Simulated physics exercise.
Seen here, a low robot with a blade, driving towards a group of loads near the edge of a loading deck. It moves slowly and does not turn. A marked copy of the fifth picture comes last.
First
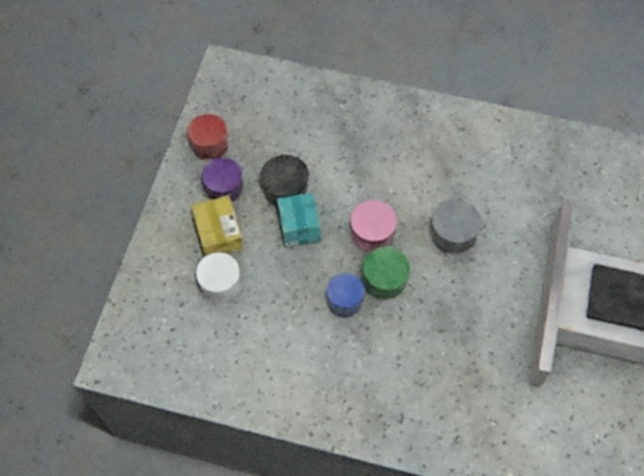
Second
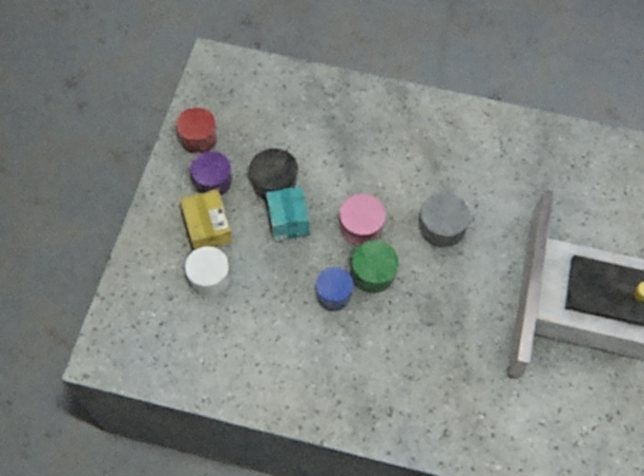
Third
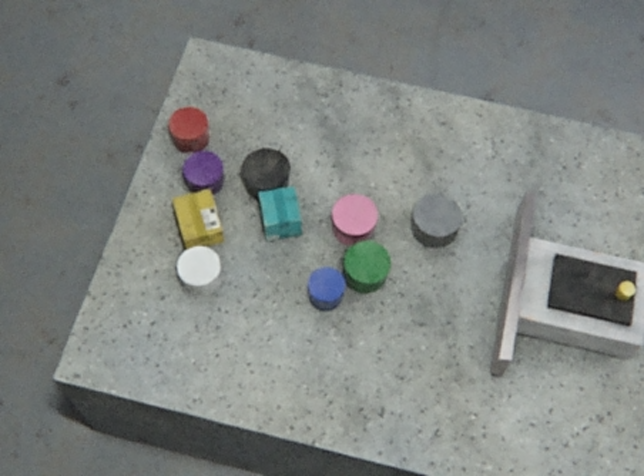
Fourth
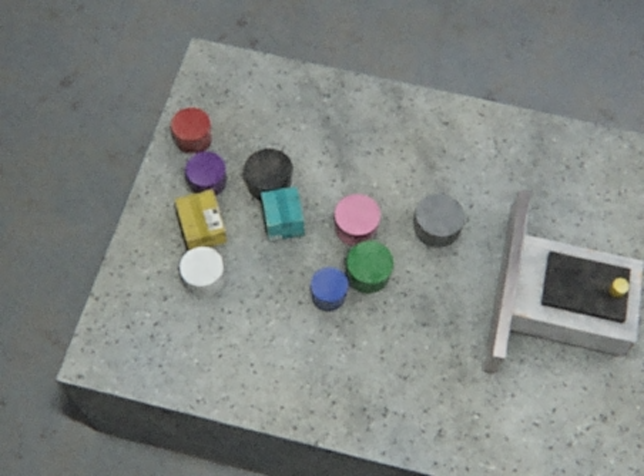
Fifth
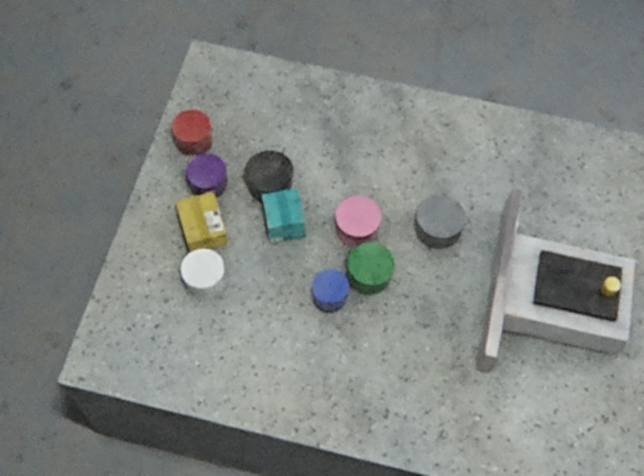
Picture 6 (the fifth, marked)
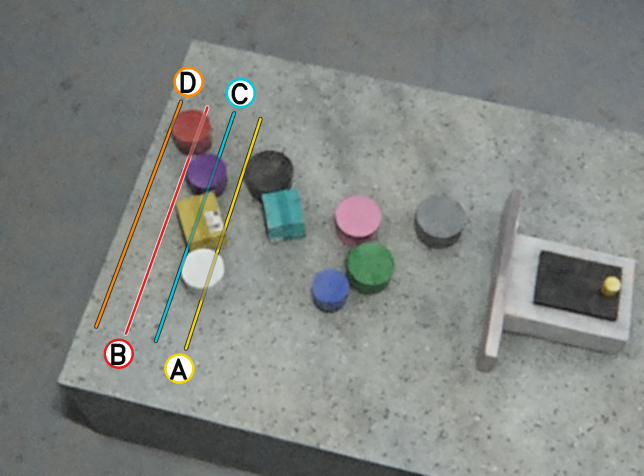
At first, colourful round and boxy loads sit scattered on a speckled grey deck, with a low, wide-bladed robot partly in view at the right. The view shifts slightly as the robot creeps straight left, showing more of its dark top and yellow knob. By the end, a smaller gap separates its blade from the grey load, and the loads remain unmoved on the deck.
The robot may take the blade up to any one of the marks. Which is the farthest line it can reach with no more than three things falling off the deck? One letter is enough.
No fourth one falls up to C.
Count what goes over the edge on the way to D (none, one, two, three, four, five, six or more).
Six or more.
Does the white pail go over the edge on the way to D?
By then, yes.
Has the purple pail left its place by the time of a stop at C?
Yes.
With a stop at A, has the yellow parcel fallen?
No.
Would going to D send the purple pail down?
Yes.
On the marked copy, A at (226, 226); B at (169, 213); C at (197, 220); D at (141, 207).
Following C. Soon after the start, robot (458, 257); grey pail (372, 203); green pail (359, 266).
Later, robot (347, 232); purple pail (183, 180); yellow parcel (184, 225).
In the end, robot (260, 212); purple pail over the edge; yellow parcel over the edge; two fallen.
As for the rest, A is within the limit but short; B drops six; D drops ten.
